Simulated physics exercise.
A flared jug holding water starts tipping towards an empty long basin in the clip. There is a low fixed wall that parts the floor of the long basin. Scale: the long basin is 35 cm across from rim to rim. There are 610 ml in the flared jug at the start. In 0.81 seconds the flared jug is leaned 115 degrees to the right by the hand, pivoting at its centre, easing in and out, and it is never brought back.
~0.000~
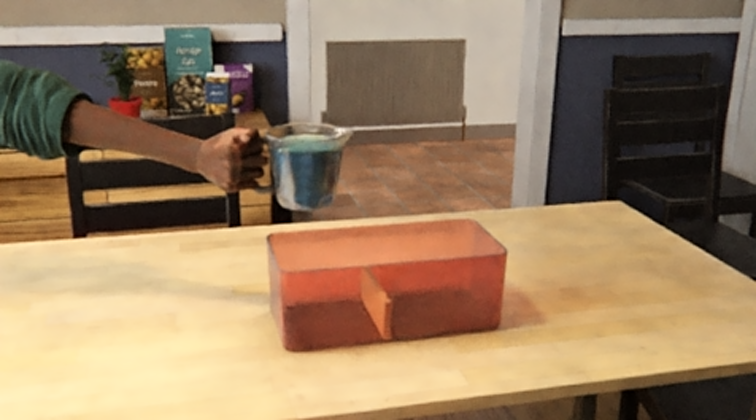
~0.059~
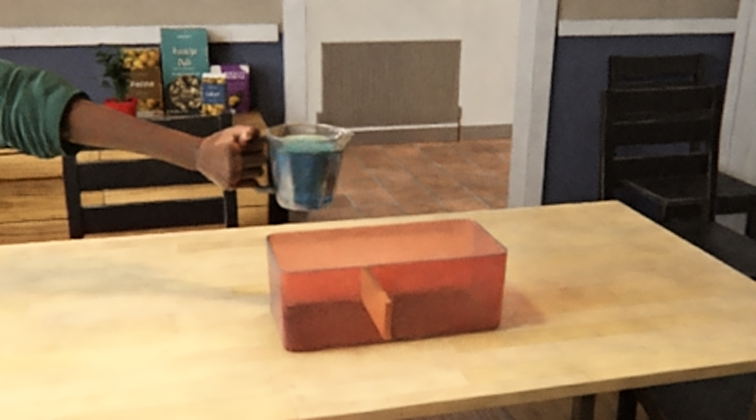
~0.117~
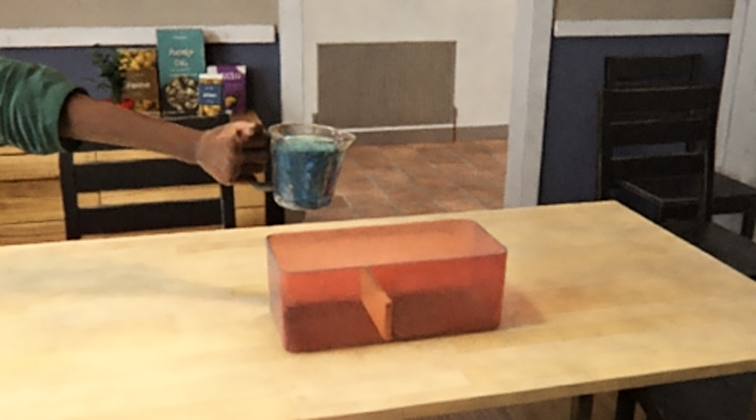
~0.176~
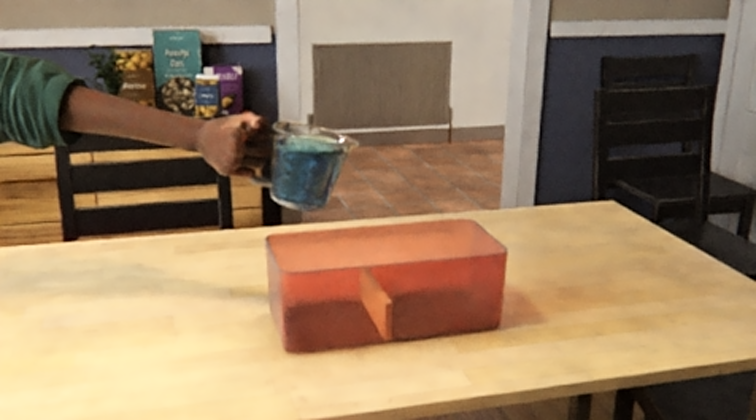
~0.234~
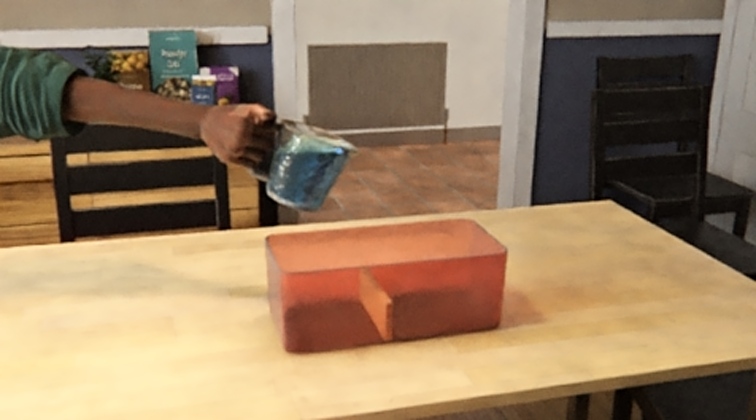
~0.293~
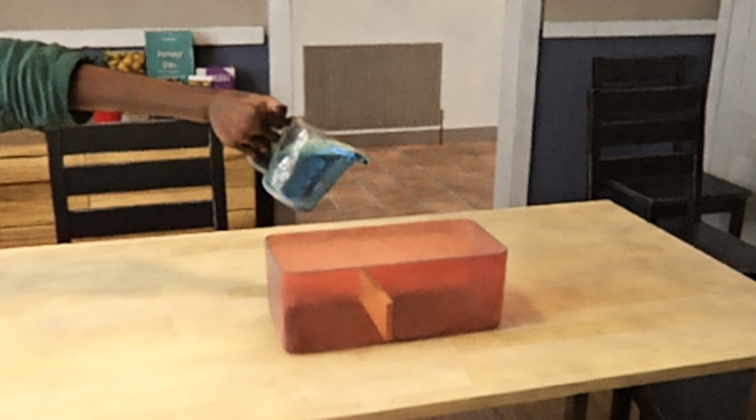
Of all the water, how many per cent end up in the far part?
Roughly 66 per cent.
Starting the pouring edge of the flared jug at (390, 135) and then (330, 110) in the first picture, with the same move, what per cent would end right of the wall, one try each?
95 in a hundred, followed by 30 in a hundred.
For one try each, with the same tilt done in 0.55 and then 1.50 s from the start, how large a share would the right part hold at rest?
Around 50 per cent first, around 80 per cent next.
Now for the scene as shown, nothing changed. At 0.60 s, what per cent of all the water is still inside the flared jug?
At that time about 40 in a hundred parts are still held.
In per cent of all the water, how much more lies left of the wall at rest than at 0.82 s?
Near 6 percent, give or take.
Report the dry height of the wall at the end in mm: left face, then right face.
The left side gives some 52 mm, the right side some 46 mm.
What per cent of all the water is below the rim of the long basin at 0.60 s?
Near 34 in a hundred.
After 0.60 s the tilt is 97° and 40 per cent is still to pour, 1 is left of the wall and 33 right of it.
After 0.82 s the tilt is 115° and 3 per cent is still to pour, 28 is left of the wall and 65 right of it.
After 1.06 s the tilt is 115° and 0 per cent is still to pour, 34 is left of the wall and 65 right of it.
After 1.31 s the tilt is 115° and 0 per cent is still to pour, 34 is left of the wall and 66 right of it.
In the end 34 per cent lies left of the wall, 66 right of it and 1 outside.
